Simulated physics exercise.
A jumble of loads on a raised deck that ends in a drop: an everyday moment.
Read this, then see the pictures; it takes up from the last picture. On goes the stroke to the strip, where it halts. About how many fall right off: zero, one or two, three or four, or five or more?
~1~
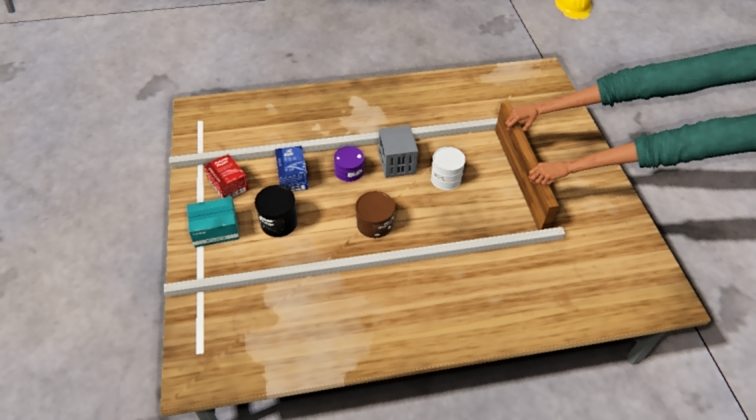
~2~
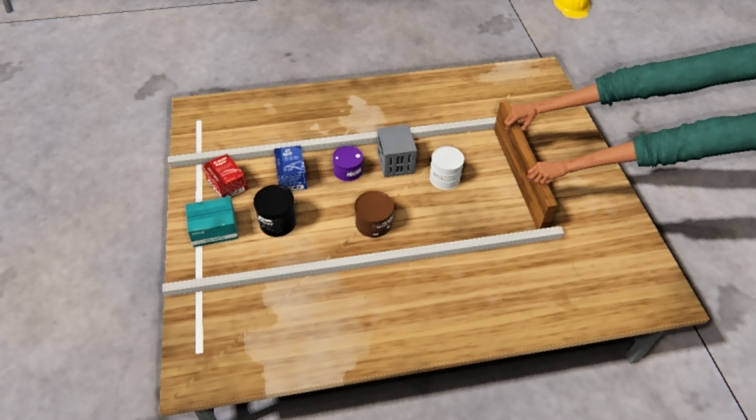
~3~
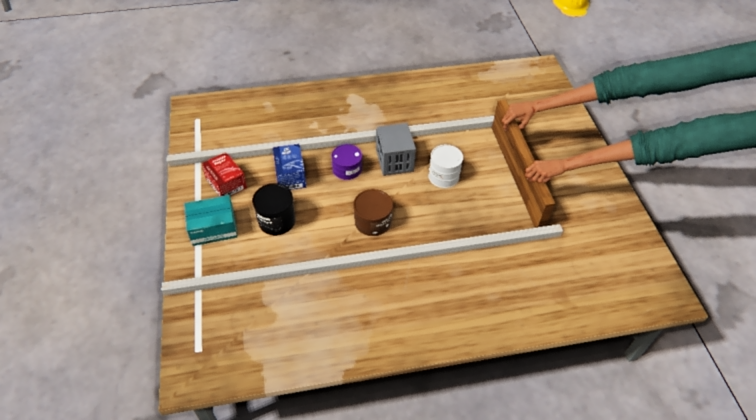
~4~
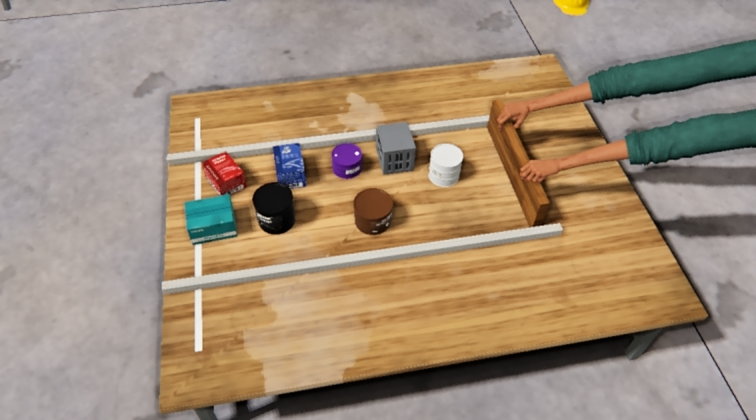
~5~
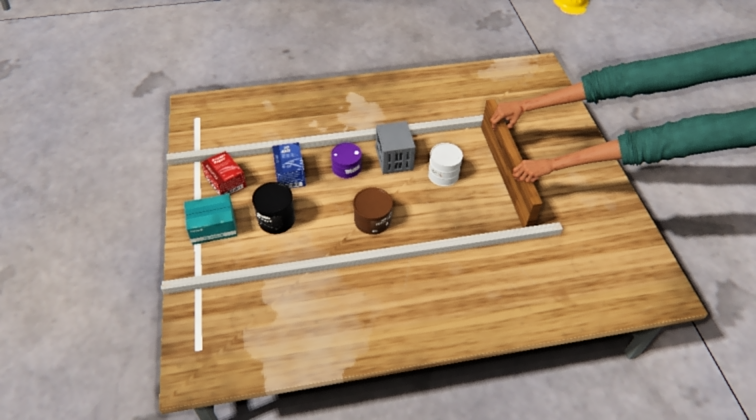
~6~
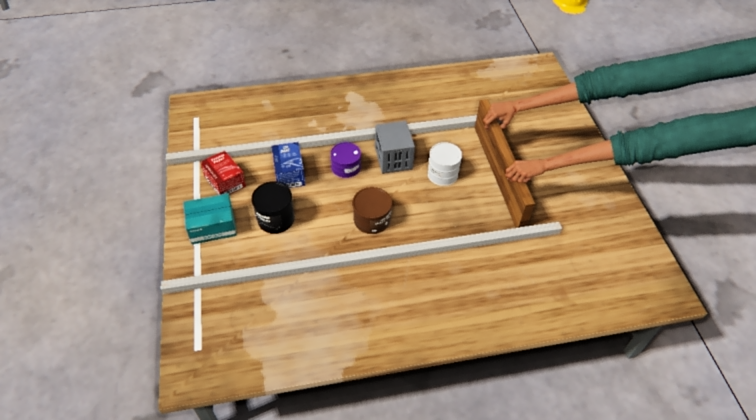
It ends with four plus at least one more down.
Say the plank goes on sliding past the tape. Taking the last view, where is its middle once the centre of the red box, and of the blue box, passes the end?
The red box puts it at (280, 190), the blue box at (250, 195).
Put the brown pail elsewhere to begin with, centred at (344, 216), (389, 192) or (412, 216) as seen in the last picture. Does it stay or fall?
Place by place, it is safe; is safe; is safe.
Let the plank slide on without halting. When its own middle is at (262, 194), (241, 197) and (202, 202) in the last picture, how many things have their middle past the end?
Respectively, 1, 3 and 5.
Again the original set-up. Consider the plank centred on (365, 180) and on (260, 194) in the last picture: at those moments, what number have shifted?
The number moved is 5 and then 8.
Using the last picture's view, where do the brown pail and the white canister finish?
Final pixels, roughly: (173, 242) for the first, (176, 200) for the other.
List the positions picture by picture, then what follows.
In the first picture, turquoise box (213, 222); red box (227, 178); black pail (277, 212); plank (524, 164); tape (200, 220).
In the second picture, red box (225, 177); brown pail (374, 214).
In the third picture, black pail (275, 210); white canister (445, 167).
In the fourth picture, turquoise box (211, 220); plank (515, 162).
In the fifth picture, red box (224, 175); grey crate (395, 148).
In the sixth picture, turquoise box (210, 219); red box (223, 174); black pail (274, 208); plank (502, 162); tape (197, 217).
A little later, none off yet; turquoise box at rest near (210, 219); red box at rest near (223, 174); black pail at rest near (274, 208).
Next, none off yet; turquoise box at rest near (210, 219); red box shifted about its own width near (190, 177); black pail shifted a little near (252, 207).
When it is over, the number that fall off is five or more; down, purple canister, blue box, black pail, red box and turquoise box.
